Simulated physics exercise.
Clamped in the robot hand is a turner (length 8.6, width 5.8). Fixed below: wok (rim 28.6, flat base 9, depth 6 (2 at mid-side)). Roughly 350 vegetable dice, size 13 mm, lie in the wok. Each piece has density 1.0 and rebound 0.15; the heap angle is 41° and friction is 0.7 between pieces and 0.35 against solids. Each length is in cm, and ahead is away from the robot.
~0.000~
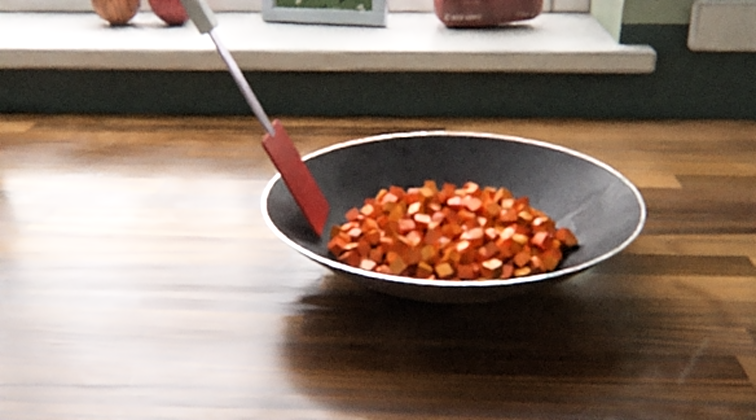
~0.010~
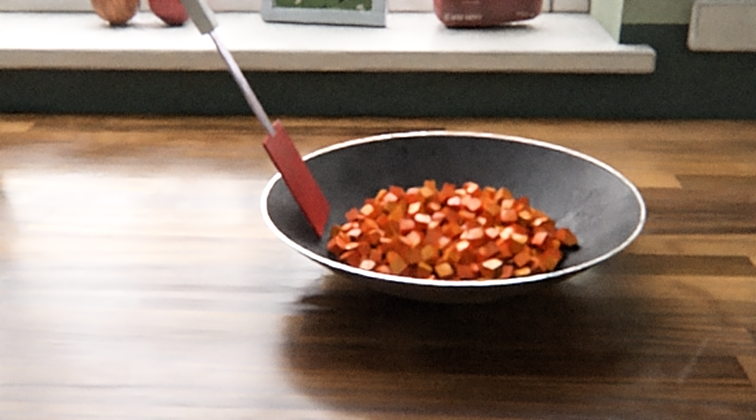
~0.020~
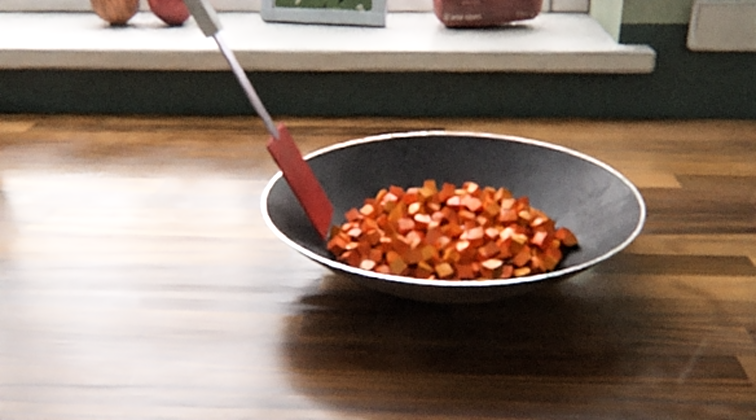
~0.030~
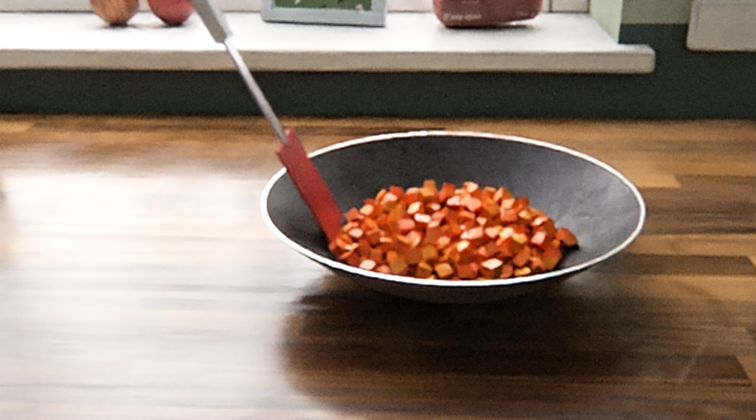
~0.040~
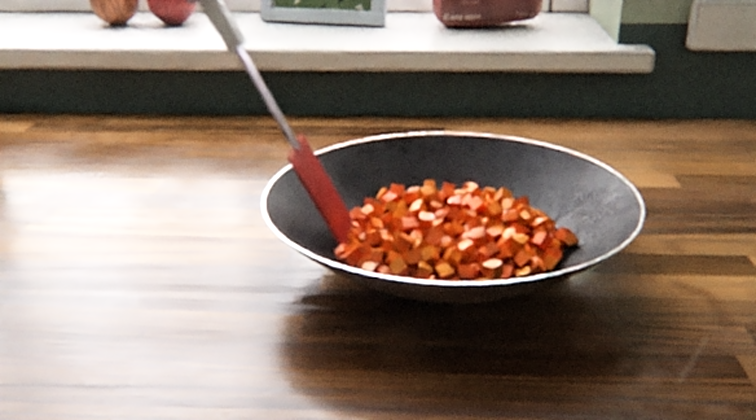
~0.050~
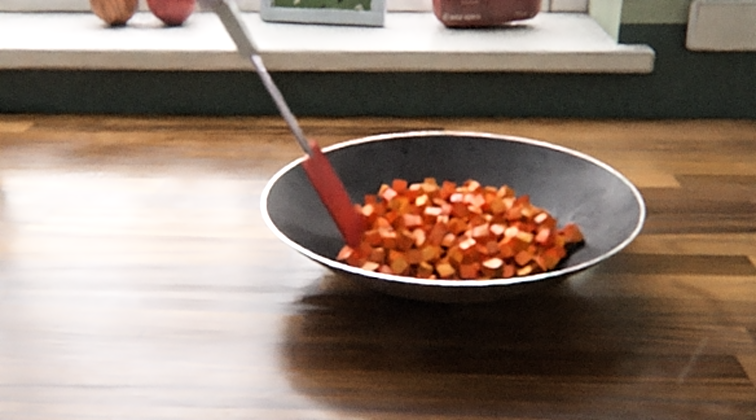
A red-bladed turner with a grey handle slants down into a dark, pale-rimmed wok on a striped wooden worktop, seen from the front and slightly above by a still camera. Orange-red vegetable dice lie heaped in the wok, before a white sill holding reddish round objects, a grey-framed item and a red container. The turner slides slowly right into the heap's left edge, nudging the nearby dice slightly.
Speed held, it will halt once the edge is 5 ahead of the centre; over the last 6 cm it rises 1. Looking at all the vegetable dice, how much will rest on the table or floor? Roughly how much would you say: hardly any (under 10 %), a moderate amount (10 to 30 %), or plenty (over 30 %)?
I'd say a moderate amount.
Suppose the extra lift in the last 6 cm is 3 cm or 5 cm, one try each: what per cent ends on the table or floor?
Near 10 and 5 percent respectively.
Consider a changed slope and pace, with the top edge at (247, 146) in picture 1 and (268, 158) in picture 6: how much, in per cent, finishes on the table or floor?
Roughly 5 %.
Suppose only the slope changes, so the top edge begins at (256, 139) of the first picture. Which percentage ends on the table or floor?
15 percent or so.
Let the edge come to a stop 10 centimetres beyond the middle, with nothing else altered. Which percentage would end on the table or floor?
My guess would be around 40 per cent.
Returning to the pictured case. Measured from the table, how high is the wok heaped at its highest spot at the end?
About 7.0 centimetres.
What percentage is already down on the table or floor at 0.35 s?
Close to 15 per cent of the load.
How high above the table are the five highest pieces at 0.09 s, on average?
About 6 centimetres.
After 0.09 s, sloping 63°, highest piece 7 above the table; 350 in the wok.
After 0.13 s, sloping 63°, highest piece 9 above the table; 348 in the wok, 2 on the blade or in flight.
After 0.35 s, sloping 63°, highest piece 7 above the table; 299 in the wok, 50 on the table or floor, 1 on the blade or in flight.
After 1.40 s, sloping 63°, highest piece 7 above the table; 299 in the wok, 51 on the table or floor.
In the end, 299 in the wok, 51 on the table or floor. That is 15 % on the table or floor.
